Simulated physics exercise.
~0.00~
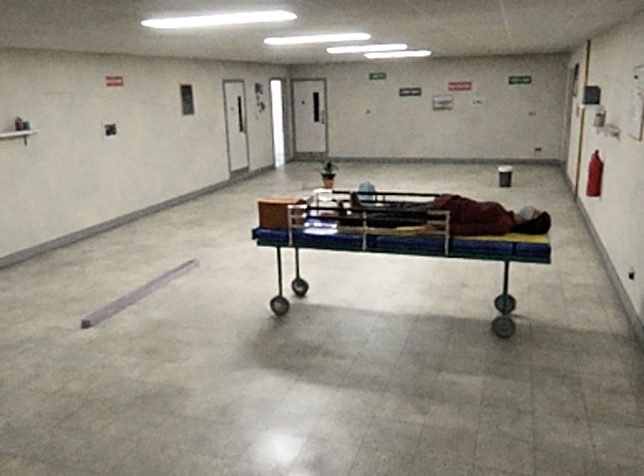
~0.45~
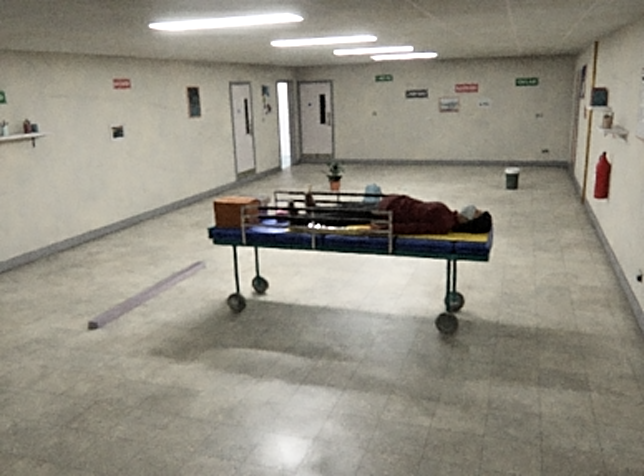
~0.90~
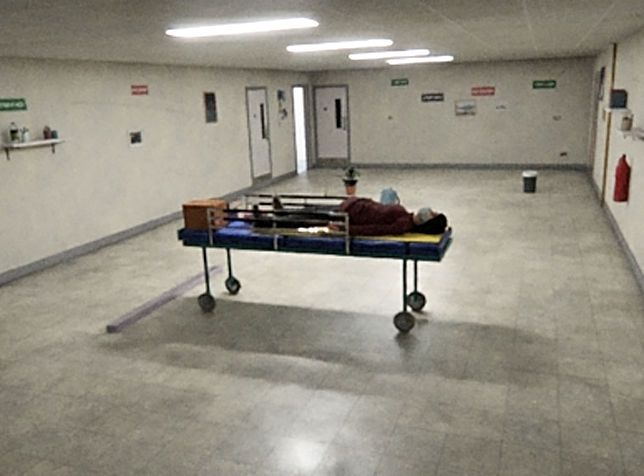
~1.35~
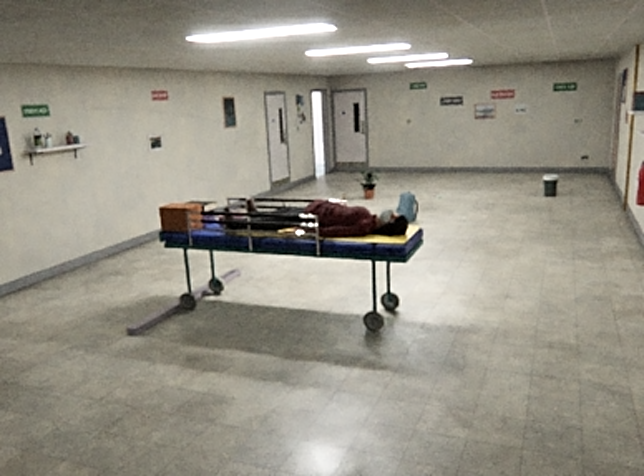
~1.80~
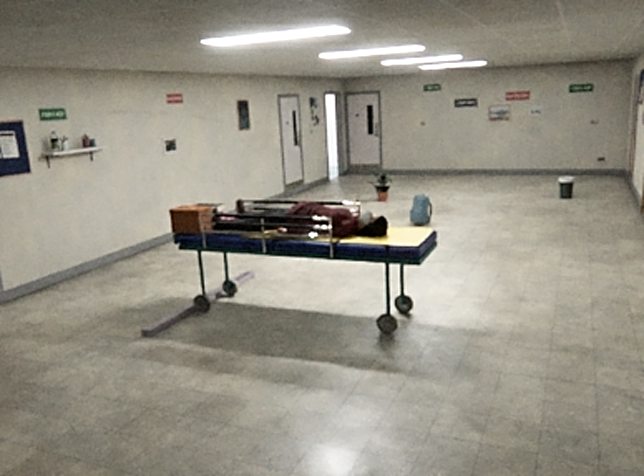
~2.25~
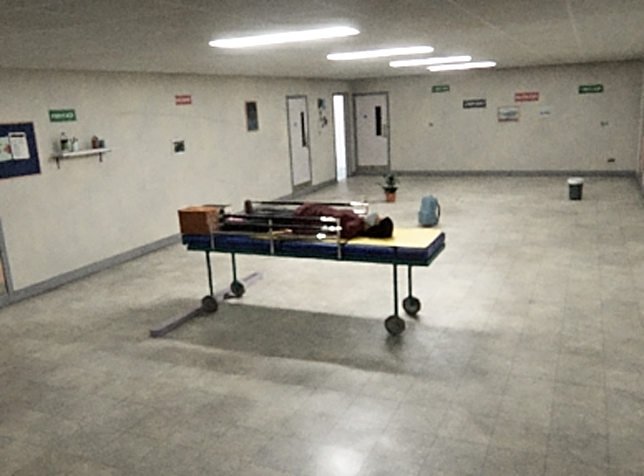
A trolley with a blue base and yellow top carries a person in dark red lying flat, head to the right, across a pale, tiled hospital room seen from slightly above. An orange-brown box sits at its left end among other loose items behind metal rails, with doors, a plant and a bin beyond. The trolley rolls left towards a purplish strip on the floor as the view pans slightly left. It stops level at the strip, and the body slides towards the foot end, baring yellow surface on the right. The person settles still aboard, the box still in place.
